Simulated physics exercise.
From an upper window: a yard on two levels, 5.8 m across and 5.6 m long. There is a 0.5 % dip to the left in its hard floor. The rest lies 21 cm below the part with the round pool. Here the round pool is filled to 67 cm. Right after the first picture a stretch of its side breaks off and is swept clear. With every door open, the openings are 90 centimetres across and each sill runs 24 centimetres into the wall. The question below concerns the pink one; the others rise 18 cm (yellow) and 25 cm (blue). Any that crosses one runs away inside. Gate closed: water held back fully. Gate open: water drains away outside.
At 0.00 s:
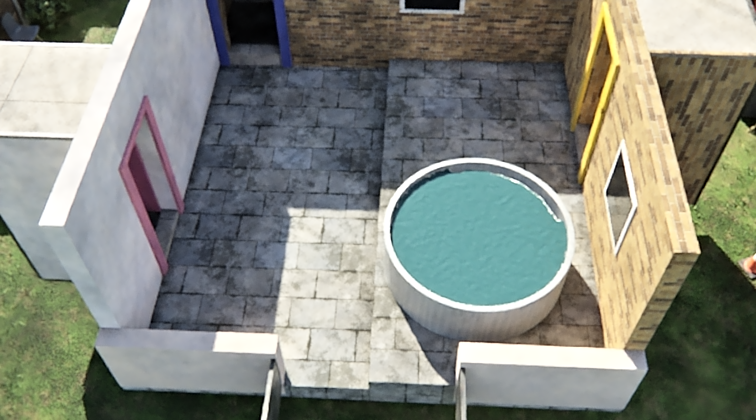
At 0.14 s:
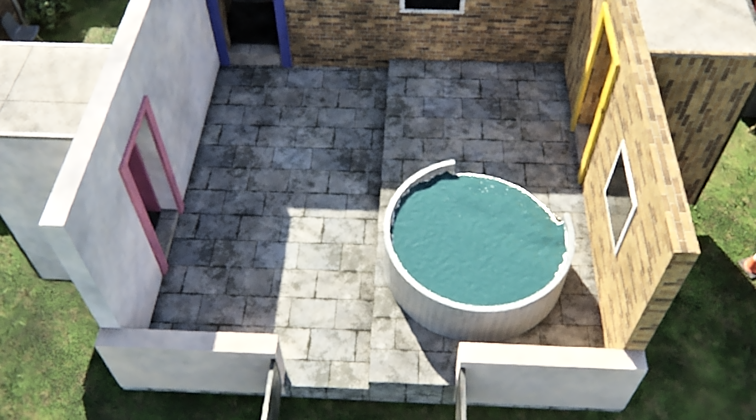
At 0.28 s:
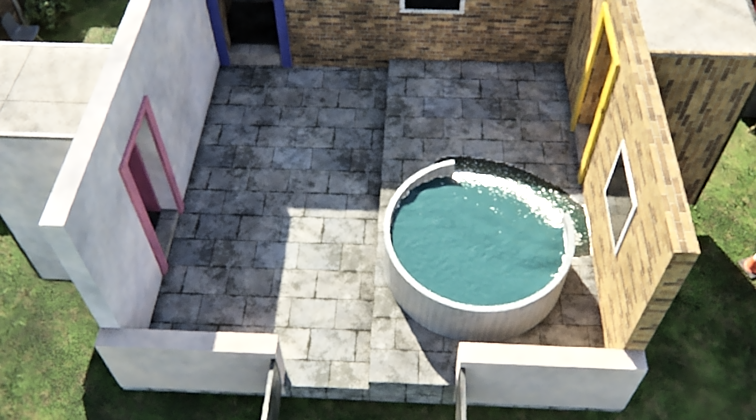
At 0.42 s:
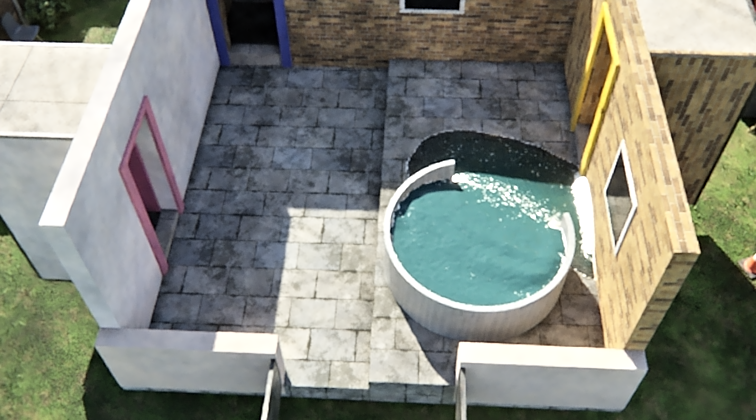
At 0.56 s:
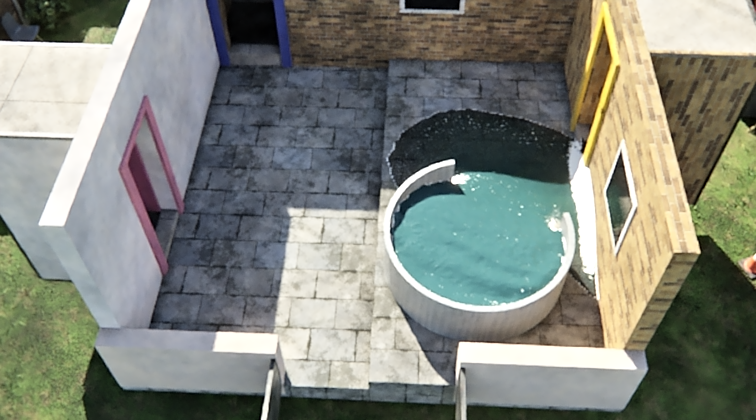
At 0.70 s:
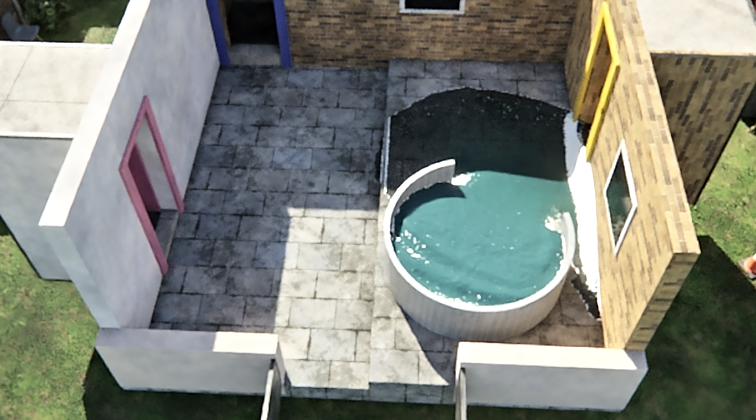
To begin with, a round pool of still, blue-green water stands on the right of a paved, walled yard with pink, blue and yellow doorways. Then part of its far side breaks away, and water pours through the gap, foaming and spreading across the paving toward the back and along the right wall.
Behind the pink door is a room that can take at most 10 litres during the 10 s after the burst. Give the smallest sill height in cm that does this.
Roughly 6.5 cm is needed.
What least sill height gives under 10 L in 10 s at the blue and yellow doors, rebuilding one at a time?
Roughly 21 cm for the blue door and roughly 25 cm for the yellow door.
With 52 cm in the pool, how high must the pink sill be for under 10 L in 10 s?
Roughly 5.0 centimetres would do it.
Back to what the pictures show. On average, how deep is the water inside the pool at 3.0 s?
About 20 cm.
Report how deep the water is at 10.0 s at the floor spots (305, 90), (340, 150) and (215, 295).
Taking the spots in order: About 11, 8 and 14 centimetres.
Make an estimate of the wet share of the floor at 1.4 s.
I'd estimate about 35 percent.
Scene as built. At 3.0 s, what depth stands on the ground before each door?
Depths, in cm - pink: 0, yellow: 18, blue: 6.
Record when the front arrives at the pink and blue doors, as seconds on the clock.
Arrival times - pink: 4.0 seconds; blue: 2.6 seconds.
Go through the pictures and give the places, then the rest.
Still water, 67 cm deep, in the round pool at (478, 233); the pink door at (156, 195) is dry, in the first frame.
Water pours out on the far side and has run 0.3 m, to a hidden place; about 8 cm deep outside, 67 cm at the back, in the second frame.
Water pours out on the far side and has run 0.7 m, to (455, 160); about 9 cm deep outside, 67 cm at the back, in the third frame.
The front is at (462, 134), 1.2 m from the gap on the far side; 3.1 m2 of floor is wet, 67 cm left at the back, in the fourth frame.
The front is at (454, 114), 1.7 m from the gap on the far side; 4.5 m2 of floor is wet, 65 cm left at the back, in the fifth frame.
The gap is on the far side, the front 2.2 m out at (492, 94); the back of the round pool holds 59 cm; 3.1 m in a straight line remain to the pink door at (156, 195), in the sixth frame.
After 1.4 s water covers 35 % of the floor, deepest (53 cm) near (551, 63); it has not reached the pink door.
After 3.0 s water covers 45 % of the floor, deepest (34 cm) near (530, 70); it has not reached the pink door.
After 10.0 s water covers 95 % of the floor, deepest (16 cm) near (141, 361); 8 cm at the pink door, 0 litres in over its 11 cm sill.
At the pink door as built, the water arrived by 4.1 s and peaked near 10 cm at 5.4 s.
Run again over the same 10 s with other heights there, 15 litres in over 6 cm, 1 litre over 8.5 cm. The limit of 10 litres is kept from about 6.5 cm up.
